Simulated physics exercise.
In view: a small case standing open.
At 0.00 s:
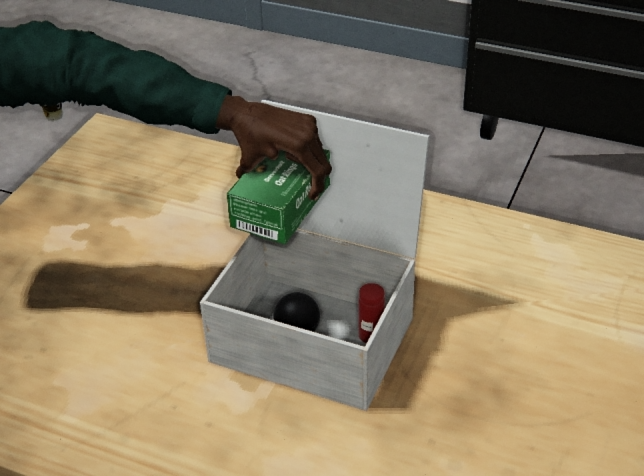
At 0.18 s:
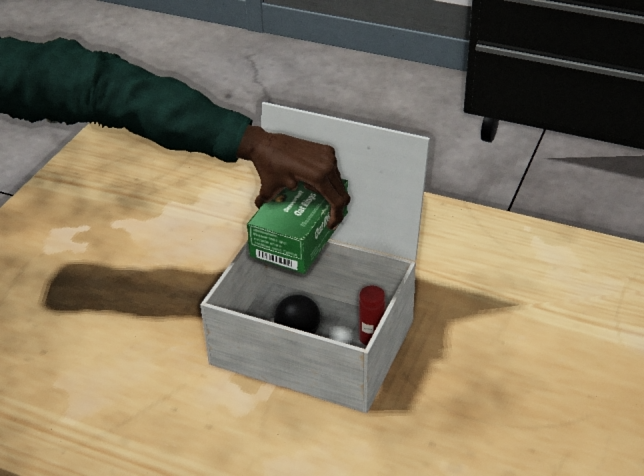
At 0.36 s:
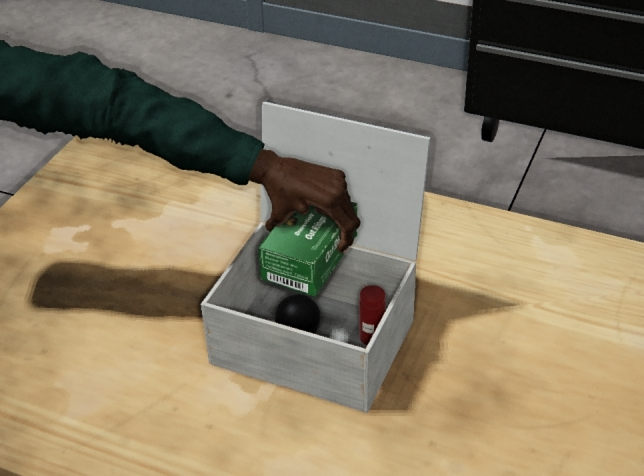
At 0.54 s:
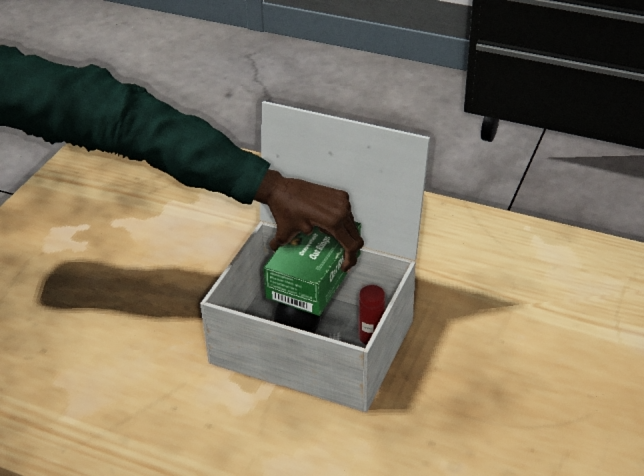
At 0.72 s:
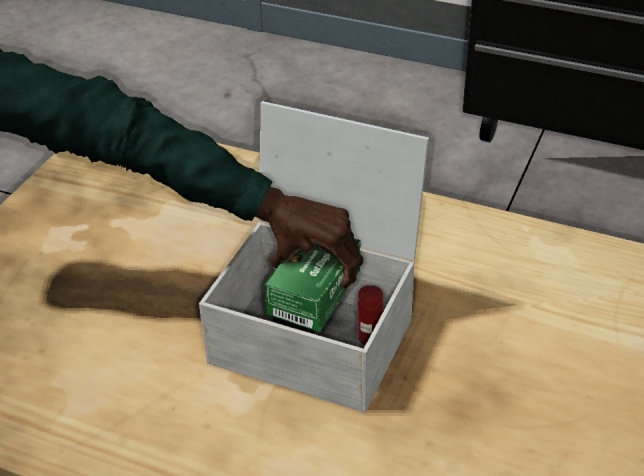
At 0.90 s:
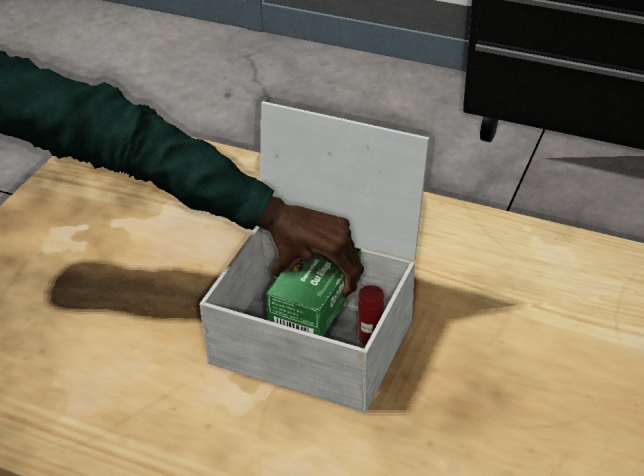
On a wooden table, a hand lowers a green carton into a small open case.
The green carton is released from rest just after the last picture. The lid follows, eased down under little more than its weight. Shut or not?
Outcome: The lid sits on the rim.
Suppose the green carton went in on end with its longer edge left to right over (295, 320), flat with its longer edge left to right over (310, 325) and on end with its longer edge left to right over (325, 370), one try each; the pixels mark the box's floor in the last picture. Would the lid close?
In the first case it will not close; in the second case it sits on the rim; in the third case it is held up.
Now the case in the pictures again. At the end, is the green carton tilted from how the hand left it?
It tips.
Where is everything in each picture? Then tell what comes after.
In the first frame, coming down; green carton (280, 189).
In the second frame, coming down; green carton (299, 218).
In the third frame, coming down; green carton (310, 241).
In the fourth frame, coming down; green carton (314, 260).
In the fifth frame, coming down; green carton (314, 277).
In the sixth frame, put in, still held; green carton (315, 286).
After 1.30 s, green carton on its side near (329, 316); black ball rolled about its own width.
After 2.30 s, lid 72° above the rim; green carton on its side near (330, 316); black ball rolled about its own width.
After 2.90 s, lid 21° above the rim; green carton on its side near (330, 316); black ball rolled about its own width.
At rest (3.6 s), lid shut; tipped over in the box, green carton; moved from the start, black ball; red shaker in place. Seen from the same camera at the end, green carton near (330, 316).
